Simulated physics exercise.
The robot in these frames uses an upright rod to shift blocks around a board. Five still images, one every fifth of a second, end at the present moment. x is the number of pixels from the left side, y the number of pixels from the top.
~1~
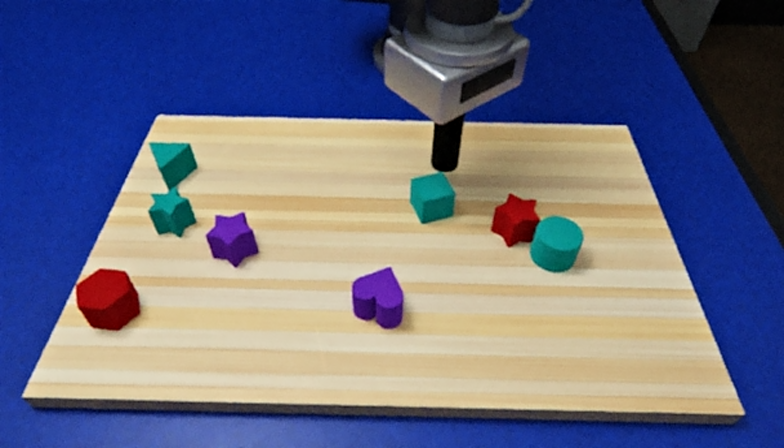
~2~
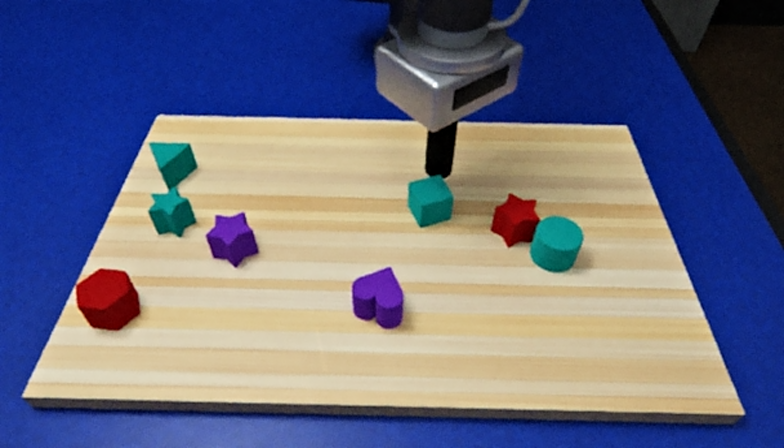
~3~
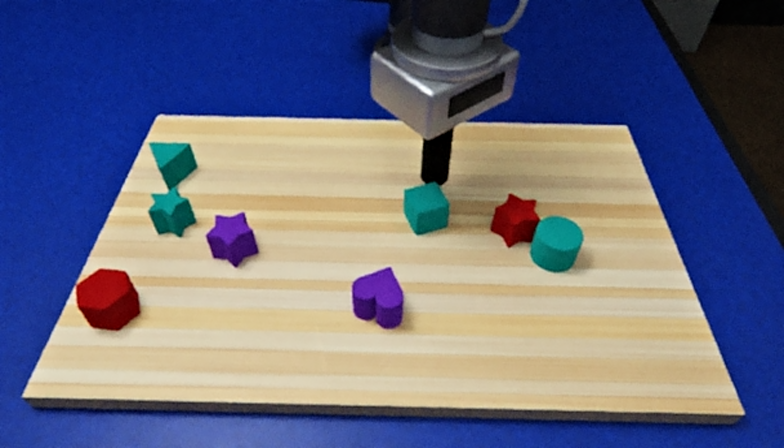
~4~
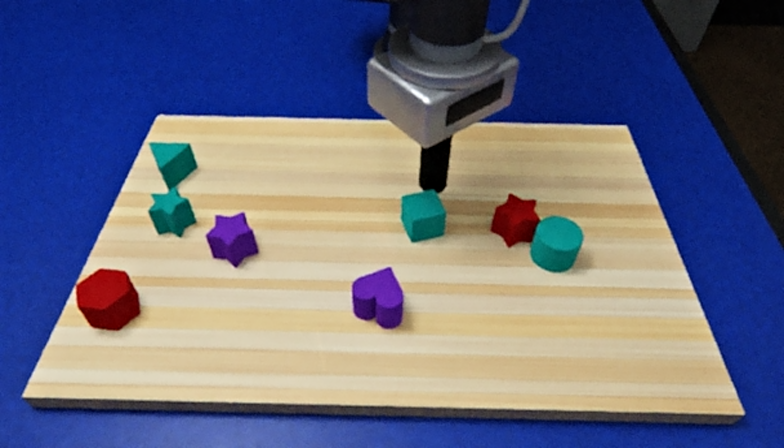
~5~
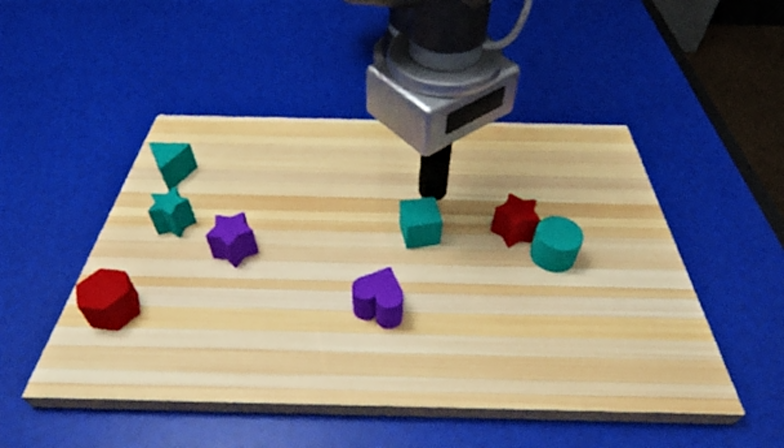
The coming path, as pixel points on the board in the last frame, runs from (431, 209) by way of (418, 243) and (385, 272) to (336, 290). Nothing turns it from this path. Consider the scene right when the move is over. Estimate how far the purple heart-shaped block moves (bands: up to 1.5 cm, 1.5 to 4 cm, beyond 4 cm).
Its final spot will lie more than 4 cm from the current one.
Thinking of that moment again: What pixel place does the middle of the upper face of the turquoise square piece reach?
Around pixel (324, 299).
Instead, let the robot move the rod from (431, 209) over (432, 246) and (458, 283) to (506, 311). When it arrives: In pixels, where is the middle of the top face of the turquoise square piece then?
It should be at (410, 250) by then.
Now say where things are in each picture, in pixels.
Rod's lower end at (444, 164); purple heart-shaped block at (380, 287); turquoise square piece at (433, 186); red star at (519, 208), in the first picture.
Rod at (438, 170); turquoise square piece at (431, 189), in the second picture.
Rod at (434, 177); turquoise square piece at (427, 196), in the third picture.
Rod at (433, 184); turquoise square piece at (424, 204), in the fourth picture.
Rod at (432, 191); purple heart-shaped block at (380, 287); turquoise square piece at (421, 211); red star at (519, 208), in the fifth picture.
On the path given first. One third of the way, rod at (419, 226); turquoise square piece at (404, 243), turned 30° clockwise.
Two thirds of the way, rod at (384, 256); purple heart-shaped block at (362, 312), turned 40° anticlockwise; turquoise square piece at (365, 274), turned 40° clockwise.
At the end, rod at (334, 273); purple heart-shaped block at (351, 331), turned 80° anticlockwise; turquoise square piece at (324, 299); red star still.
